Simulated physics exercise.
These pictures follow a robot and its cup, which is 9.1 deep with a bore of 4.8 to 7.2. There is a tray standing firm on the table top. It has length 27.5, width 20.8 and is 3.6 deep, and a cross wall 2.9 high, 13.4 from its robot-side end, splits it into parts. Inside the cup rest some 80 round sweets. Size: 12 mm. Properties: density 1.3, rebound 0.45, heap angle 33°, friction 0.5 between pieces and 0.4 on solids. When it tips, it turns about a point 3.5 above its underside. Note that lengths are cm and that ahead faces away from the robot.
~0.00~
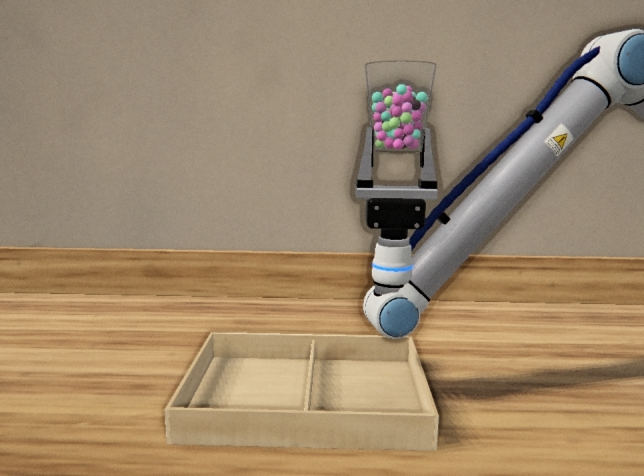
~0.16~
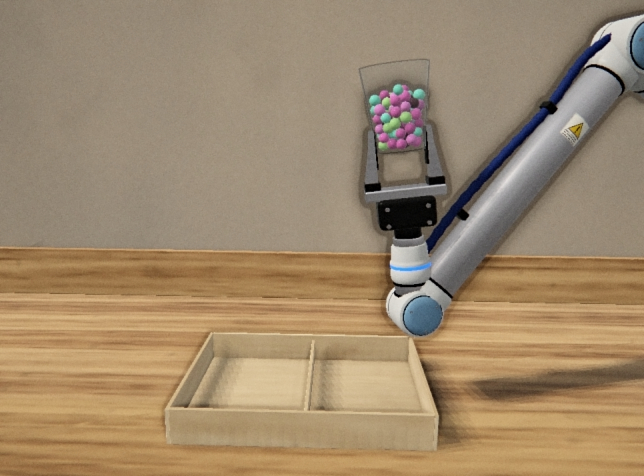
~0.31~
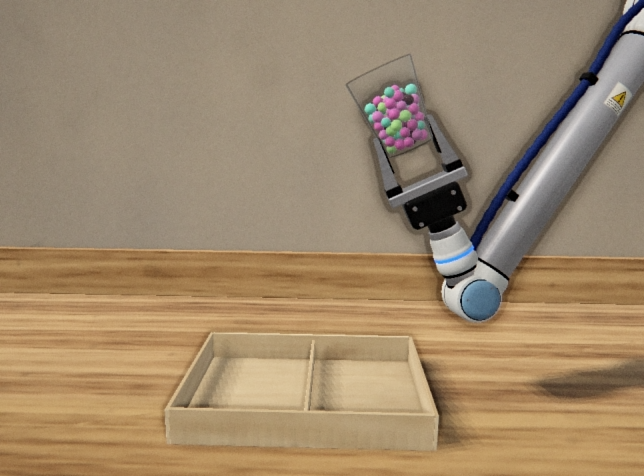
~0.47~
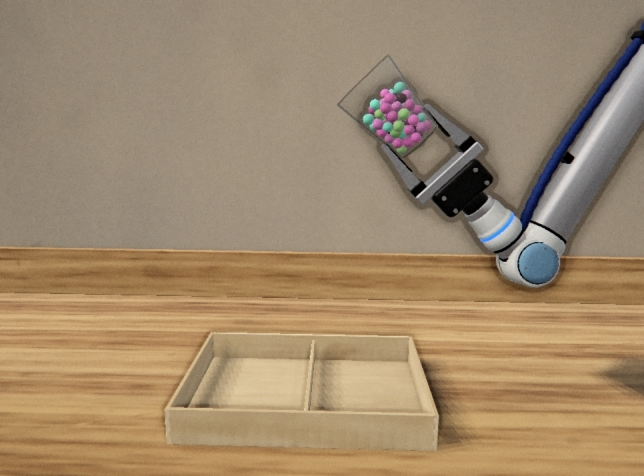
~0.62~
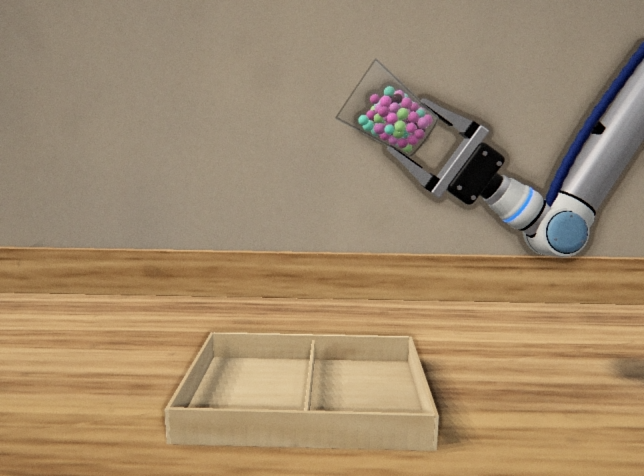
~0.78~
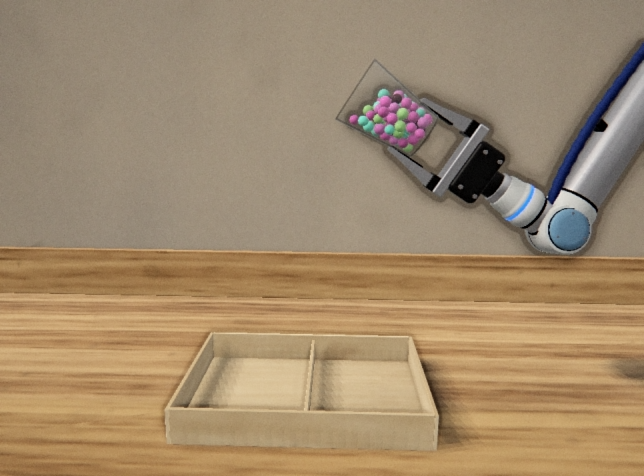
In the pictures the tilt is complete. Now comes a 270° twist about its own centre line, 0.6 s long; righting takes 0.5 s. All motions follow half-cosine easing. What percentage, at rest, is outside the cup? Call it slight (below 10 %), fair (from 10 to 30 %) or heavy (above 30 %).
I would call it slight, below 10 %.
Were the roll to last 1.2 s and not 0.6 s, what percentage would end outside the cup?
Then roughly 0 per cent.
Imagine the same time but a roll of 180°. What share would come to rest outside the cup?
Then about 0 percent.
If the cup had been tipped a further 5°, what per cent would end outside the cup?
In that case I'd expect around 0 per cent.
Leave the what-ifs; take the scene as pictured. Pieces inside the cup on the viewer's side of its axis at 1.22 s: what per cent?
55 %.
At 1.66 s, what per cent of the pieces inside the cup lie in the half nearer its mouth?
Mouth-half share: Approx. 40 in a hundred.
By 1.22 s, tipped 57°, highest piece 37 above the table; 84 in the cup.
By 1.66 s, tipped 23°, highest piece 37 above the table; 84 in the cup.
By 2.08 s, upright, highest piece 38 above the table; 84 in the cup.
By 2.78 s, upright, highest piece 38 above the table; 84 in the cup.
Final count, 84 in the cup. That is 0 % outside the cup.
